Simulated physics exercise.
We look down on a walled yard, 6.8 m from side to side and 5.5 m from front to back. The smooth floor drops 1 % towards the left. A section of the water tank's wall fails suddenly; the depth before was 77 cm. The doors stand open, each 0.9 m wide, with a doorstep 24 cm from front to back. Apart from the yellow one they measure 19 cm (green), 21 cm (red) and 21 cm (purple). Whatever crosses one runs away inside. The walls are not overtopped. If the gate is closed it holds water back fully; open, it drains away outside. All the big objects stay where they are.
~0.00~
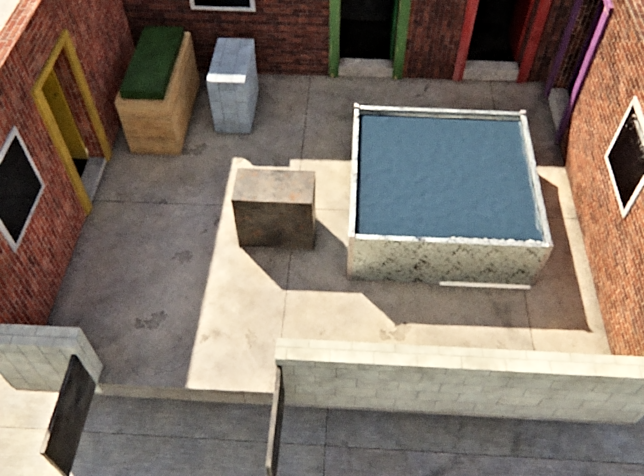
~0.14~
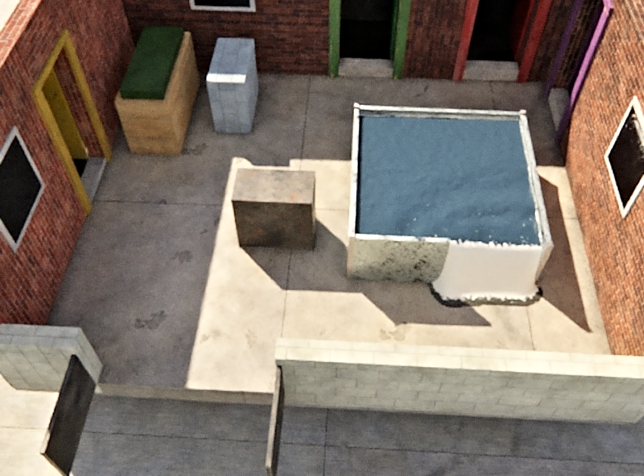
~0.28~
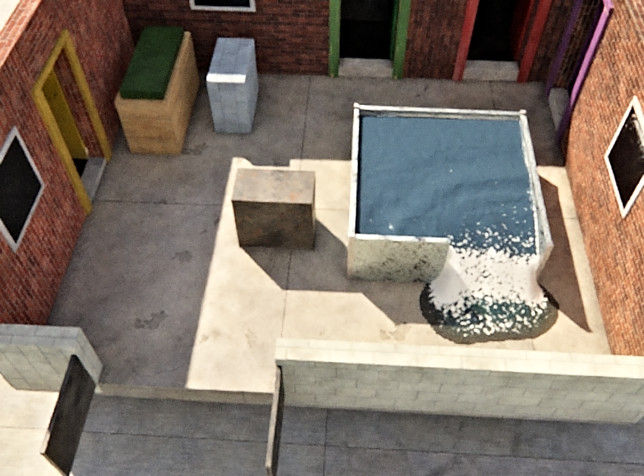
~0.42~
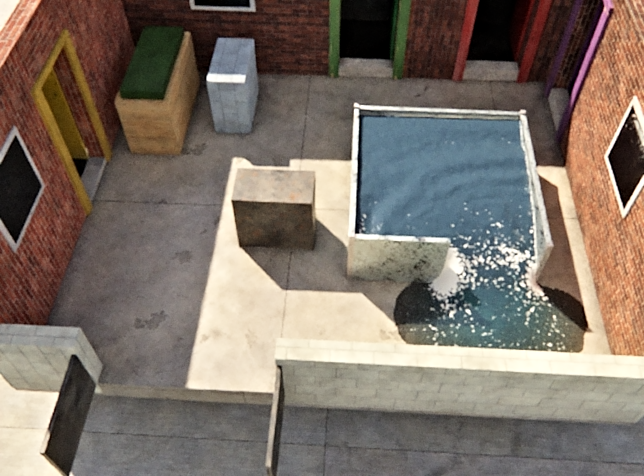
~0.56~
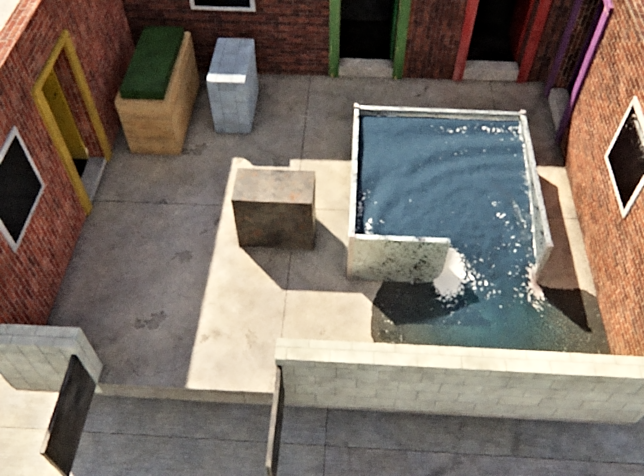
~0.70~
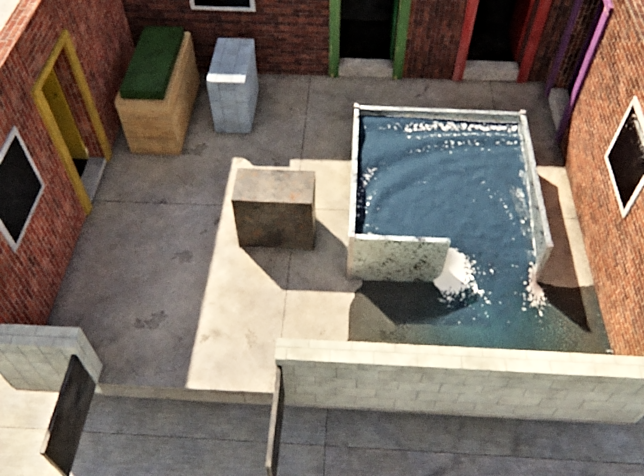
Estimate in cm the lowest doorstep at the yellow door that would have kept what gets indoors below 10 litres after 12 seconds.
Close to 14 cm is just enough.
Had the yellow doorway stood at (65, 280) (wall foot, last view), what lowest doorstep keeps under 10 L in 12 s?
Roughly 20 cm.
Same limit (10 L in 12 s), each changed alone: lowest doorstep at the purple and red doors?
About 15 cm at purple and 24 cm at red.
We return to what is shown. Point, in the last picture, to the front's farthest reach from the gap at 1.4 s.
Around (215, 370).
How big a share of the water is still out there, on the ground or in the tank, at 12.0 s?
Some 82 per cent remains.
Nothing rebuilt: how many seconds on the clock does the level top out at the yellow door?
Around 8.5 s.
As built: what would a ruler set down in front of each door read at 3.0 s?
In cm: Green 0, yellow 0, red 24, purple 11.
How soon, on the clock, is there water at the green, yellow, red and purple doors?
Green 3.6 s, yellow 3.2 s, red 2.6 s, purple 2.4 s.
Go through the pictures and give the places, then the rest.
Still water, 77 cm deep, in the water tank at (443, 174); the yellow door at (78, 132) is dry, in the first frame.
The gap is at (488, 270), the front 0.3 m out at (448, 301); the back of the water tank holds 77 cm, in the second frame.
The gap is at (488, 271), the front 0.8 m out at (456, 336); the back of the water tank holds 77 cm, in the third frame.
The front is at a hidden place, 1.4 m from the gap at (487, 272); 2.4 m2 of floor is wet, 77 cm left at the back, in the fourth frame.
The gap is at (487, 272), the front 1.5 m out at a hidden place; the back of the water tank holds 75 cm, in the fifth frame.
The gap is at (487, 272), the front 1.7 m out at a hidden place; the back of the water tank holds 68 cm; 4.3 m in a straight line remain to the yellow door at (78, 132), in the sixth frame.
After 1.4 s water covers 15 % of the floor, deepest (72 cm) near (609, 389); it has not reached the yellow door.
After 3.0 s water covers 55 % of the floor, deepest (46 cm) near (537, 85); it has not reached the yellow door.
After 12.0 s water covers 100 % of the floor, deepest (18 cm) near (34, 361); 15 cm at the yellow door, 83 litres in over its 9 cm doorstep.
At the yellow door as built, the water arrived by 3.2 s and peaked near 16 cm at 8.4 s.
With a doorstep of 11.5 cm, 33 litres would have come in within the 12 s; with 15.5 cm, 3 litres. So under 10 litres takes about 14 cm.
